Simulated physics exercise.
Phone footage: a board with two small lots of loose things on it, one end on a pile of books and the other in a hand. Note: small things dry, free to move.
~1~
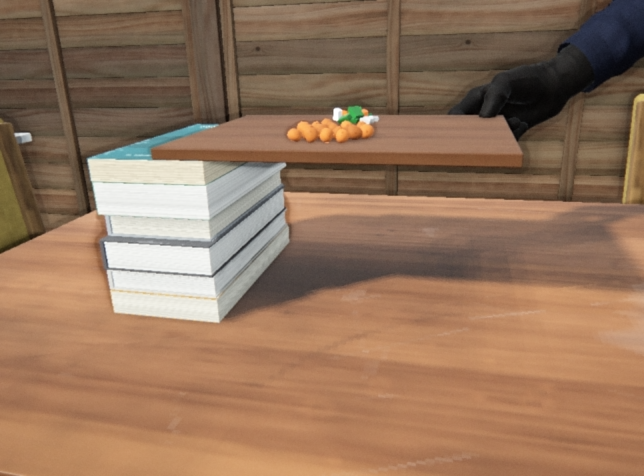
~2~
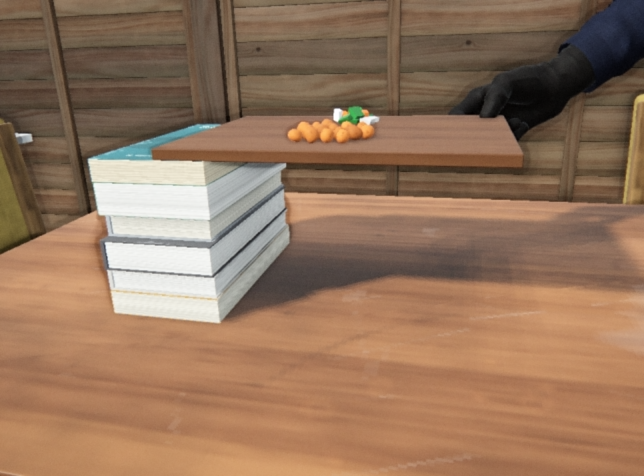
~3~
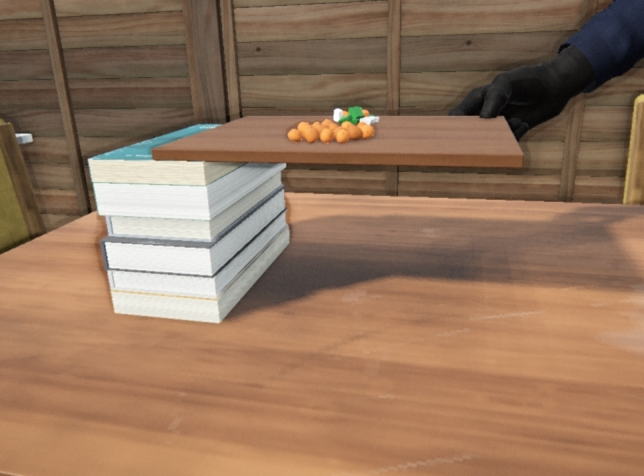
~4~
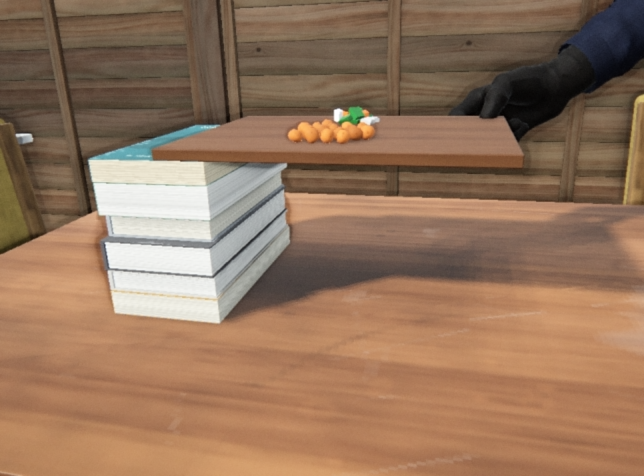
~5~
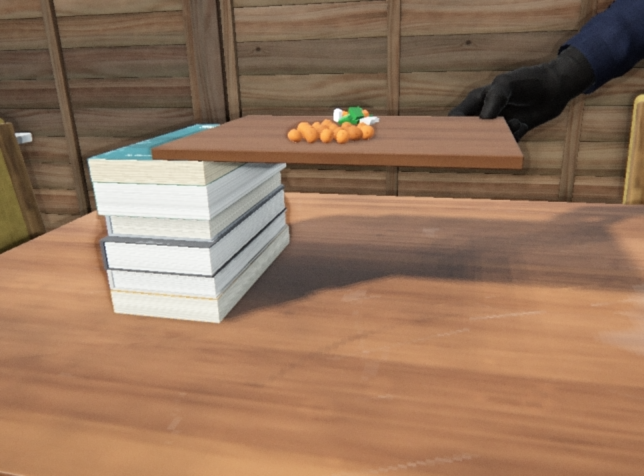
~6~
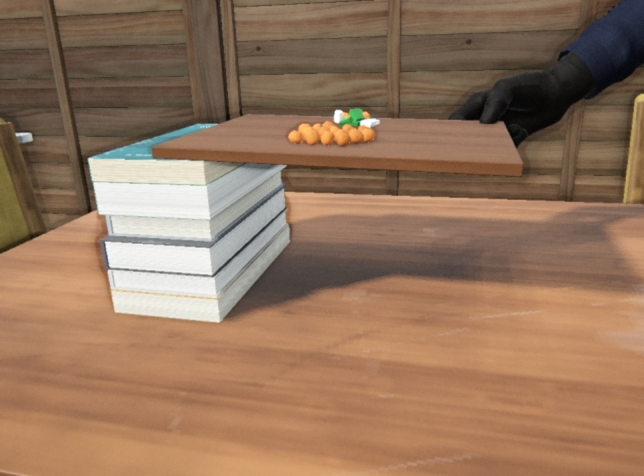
The clip opens on a wooden board resting level between a tall stack of books on the left and a dark-gloved hand on the right, with small orange pieces in front of some green and white ones. The hand then lowers its end very slightly, while both little piles stay put.
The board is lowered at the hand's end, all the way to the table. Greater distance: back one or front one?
I expect the one closer to us will go farther.
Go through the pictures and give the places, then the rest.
Held end of the board at (510, 158), level; book pile at (200, 149), tall, over half the board's length; front handful at (335, 131), a few coated peanuts; back handful at (361, 114), a few mosaic tiles, in the first frame.
Held end of the board at (510, 159), level; back handful at (361, 114), in the second frame.
Held end of the board at (510, 159), level; front handful at (336, 131), in the third frame.
Held end of the board at (511, 159), level; back handful at (362, 115), in the fourth frame.
Held end of the board at (510, 160), level; front handful at (336, 131), in the fifth frame.
Held end of the board at (510, 167), down by 2°; book pile at (201, 149); front handful at (336, 134), not moving; back handful at (362, 117), not moving, in the sixth frame.
Then, 0.45 s after the last picture, board sloping at 11°; front handful all still on the board; back handful all still on the board.
Then, 1.02 s after the last picture, board sloping at 24°; front handful mostly less than half a board's length out; back handful all still on the board.
Then, 1.64 s after the last picture, board sloping at 37°; front handful mostly up to a board's length out; back handful mostly at the foot of the board.
At rest, board resting at 37°; front handful mostly up to a board's length out; back handful mostly at the foot of the board; the front handful has gone farther.
